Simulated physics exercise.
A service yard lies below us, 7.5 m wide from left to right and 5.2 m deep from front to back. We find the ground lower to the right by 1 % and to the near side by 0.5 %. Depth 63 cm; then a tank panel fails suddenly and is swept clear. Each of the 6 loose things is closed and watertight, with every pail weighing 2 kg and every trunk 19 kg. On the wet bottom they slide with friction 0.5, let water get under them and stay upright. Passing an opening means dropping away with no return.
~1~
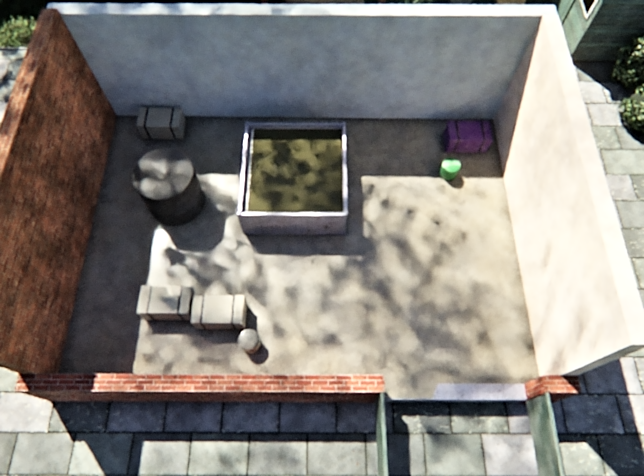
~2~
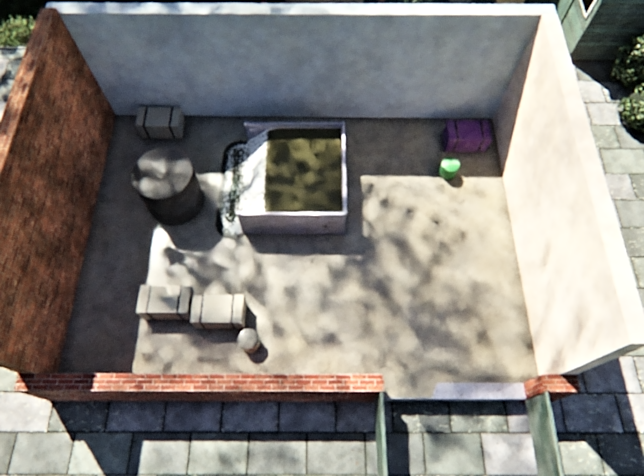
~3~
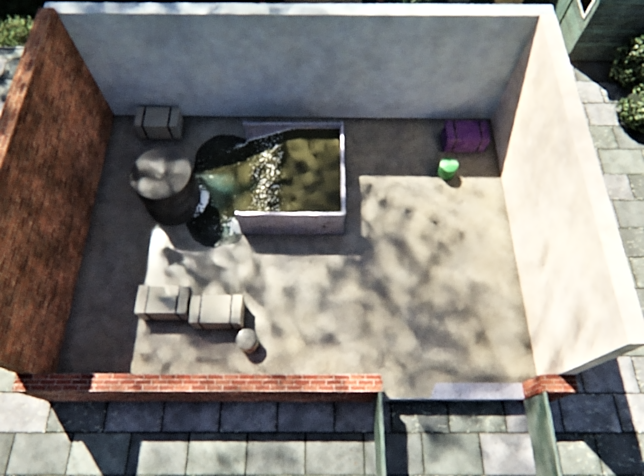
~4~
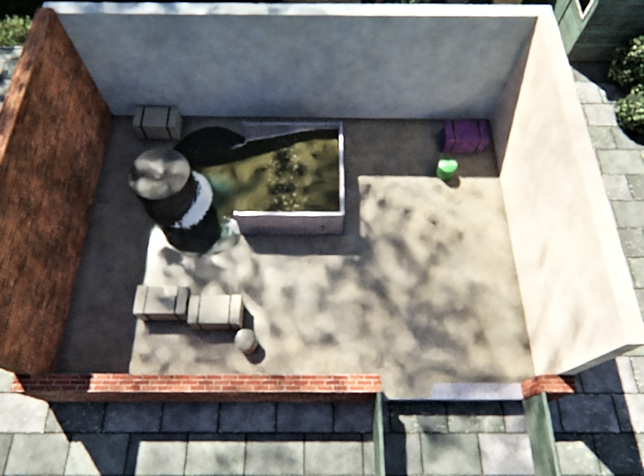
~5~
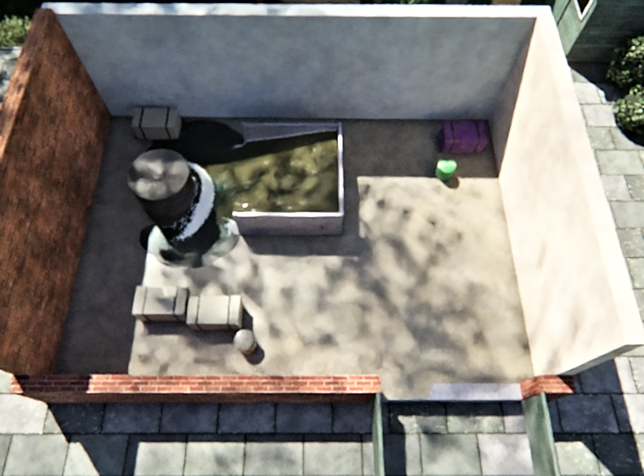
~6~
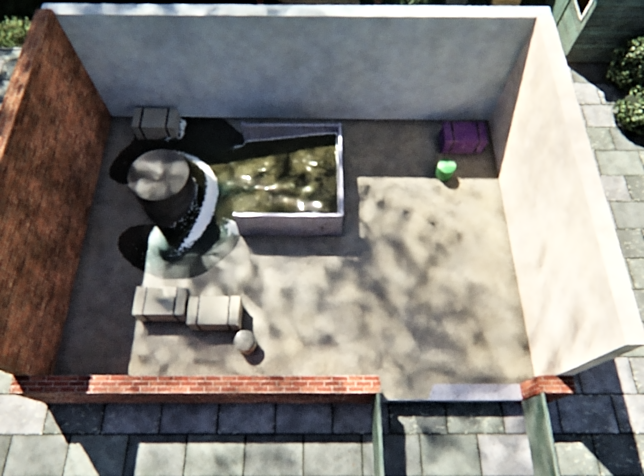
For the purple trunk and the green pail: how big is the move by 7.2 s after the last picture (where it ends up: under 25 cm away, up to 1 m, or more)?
First the purple trunk: It is hardly displaced; then the green pail: It is displaced a moderate amount.
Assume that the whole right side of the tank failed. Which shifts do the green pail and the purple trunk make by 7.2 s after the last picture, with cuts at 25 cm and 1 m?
Green pail: Displaced far; purple trunk: Displaced far.
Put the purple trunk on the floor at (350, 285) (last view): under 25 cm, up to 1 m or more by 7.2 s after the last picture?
In the end it is hauled off.
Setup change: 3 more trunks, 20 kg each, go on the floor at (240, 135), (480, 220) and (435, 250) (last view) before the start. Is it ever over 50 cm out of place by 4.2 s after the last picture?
Note, same order as listed: Beyond the limit, inside the limit, inside the limit.
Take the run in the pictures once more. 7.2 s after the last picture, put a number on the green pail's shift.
Distance: Near 80 cm.
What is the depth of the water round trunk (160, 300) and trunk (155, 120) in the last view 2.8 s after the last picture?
Roughly 11 and 11 cm.
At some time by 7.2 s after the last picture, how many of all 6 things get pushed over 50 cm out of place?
That comes to 5.
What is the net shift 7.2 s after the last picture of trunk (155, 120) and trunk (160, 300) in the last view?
In that order: 500 cm, 500 cm.
Then, 0.9 s after the last picture the purple trunk is near (465, 132), 0.0 m from its start, aground; the green pail is near (447, 166), 0.0 m from its start, aground; 0 of 6 are out; 1 afloat.
Then, 2.8 s after the last picture the purple trunk is near (465, 132), 0.0 m from its start, aground; the green pail is near (447, 166), 0.0 m from its start, aground; 0 of 6 are out; 2 afloat.
Then, 4.8 s after the last picture the purple trunk is near (465, 132), 0.0 m from its start, aground; the green pail is near (447, 166), 0.0 m from its start, aground; 0 of 6 are out; 2 afloat.
Then, 7.2 s after the last picture the purple trunk is near (465, 132), 0.0 m from its start, aground; the green pail is near (482, 189), 0.8 m from its start, afloat; 0 of 6 are out; 4 afloat.
